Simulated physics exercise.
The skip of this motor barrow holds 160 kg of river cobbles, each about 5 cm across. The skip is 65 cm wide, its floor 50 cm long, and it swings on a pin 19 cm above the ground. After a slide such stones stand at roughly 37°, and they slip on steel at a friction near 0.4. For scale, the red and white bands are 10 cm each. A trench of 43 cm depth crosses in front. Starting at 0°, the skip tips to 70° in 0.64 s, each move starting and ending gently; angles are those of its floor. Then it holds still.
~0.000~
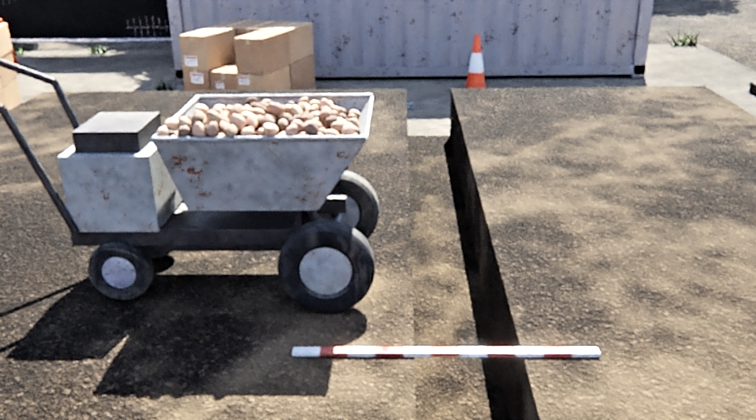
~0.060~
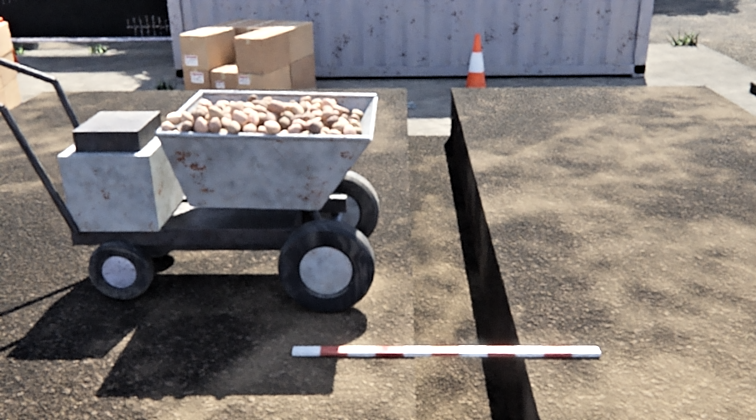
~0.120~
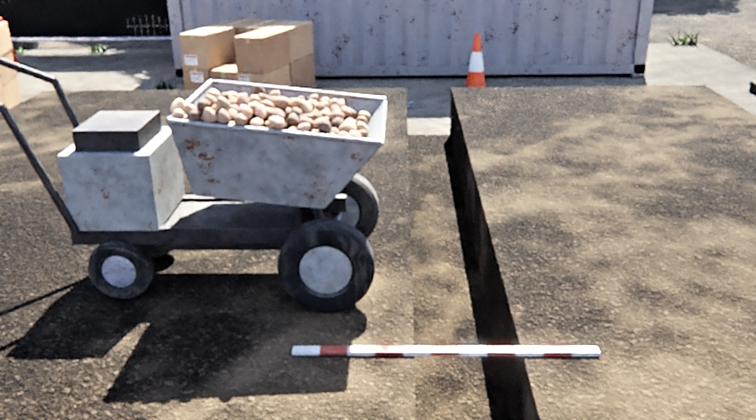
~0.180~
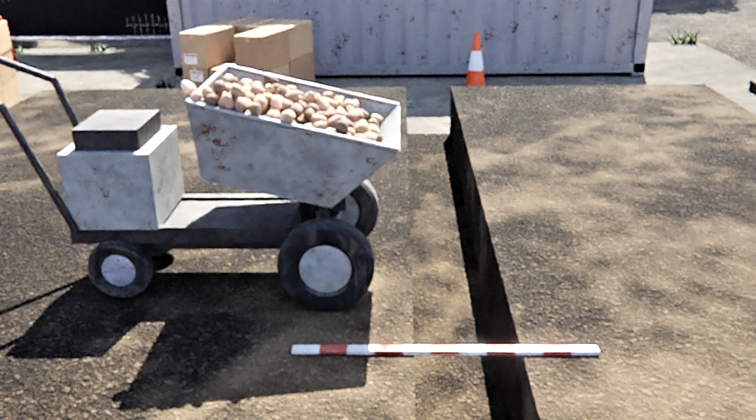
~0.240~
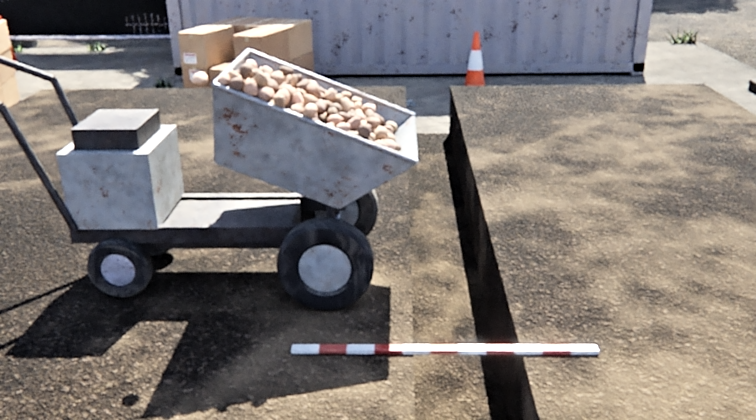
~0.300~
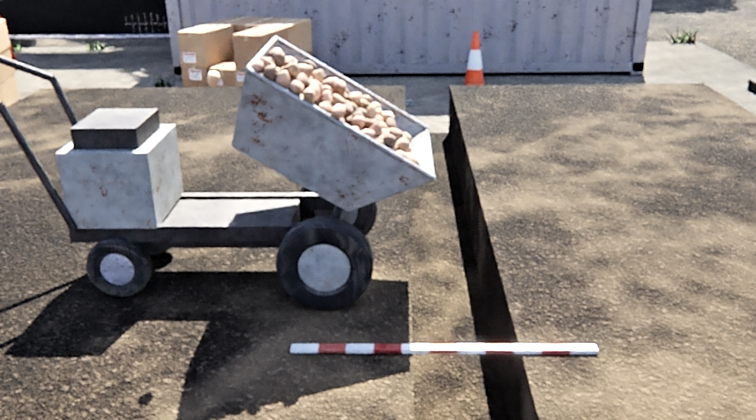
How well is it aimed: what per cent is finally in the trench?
About 44 per cent.
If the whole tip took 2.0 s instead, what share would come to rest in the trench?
Then about 65 per cent.
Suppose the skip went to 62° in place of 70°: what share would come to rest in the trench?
Then about 30 per cent.
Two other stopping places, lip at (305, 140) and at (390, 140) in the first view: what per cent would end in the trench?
About 85 and 30 per cent.
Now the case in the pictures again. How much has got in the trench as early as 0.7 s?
Some 10 per cent.
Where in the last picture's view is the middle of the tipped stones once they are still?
Near (521, 269).
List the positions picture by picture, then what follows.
In the first frame, the skip is at 0°, its lip at (366, 138); the top of the load is at (258, 110).
In the second frame, the skip is at 2°, its lip at (371, 139); the top of the load is at (259, 108); the stones move at 0.4 m/s on average.
In the third frame, the skip is at 6°, its lip at (382, 143); the top of the load is at (246, 100); the stones move at 0.8 m/s on average.
In the fourth frame, the skip is at 13°, its lip at (399, 150); the top of the load is at (246, 88); the stones move at 1.2 m/s on average.
In the fifth frame, the skip is at 22°, its lip at (417, 162); the top of the load is at (259, 75); the stones move at 1.4 m/s on average.
In the sixth frame, the skip is at 32°, its lip at (434, 178); the top of the load is at (279, 64); the stones move at 1.5 m/s on average.
After 0.5 s the floor is at 59°; 100 % in the skip; the foremost stones are at (463, 205).
After 0.7 s the floor is at 70°; 68 % in the skip, 8 % in the trench, 24 % past the trench; the foremost stones are at (564, 270).
After 1.1 s the floor is at 70°; 27 % in the skip, 18 % in the trench, 56 % past the trench; the foremost stones are past the picture's edge.
After 3.0 s the floor is at 70°; 0 % in the skip, 44 % in the trench, 56 % past the trench; the foremost stones are past the picture's edge.
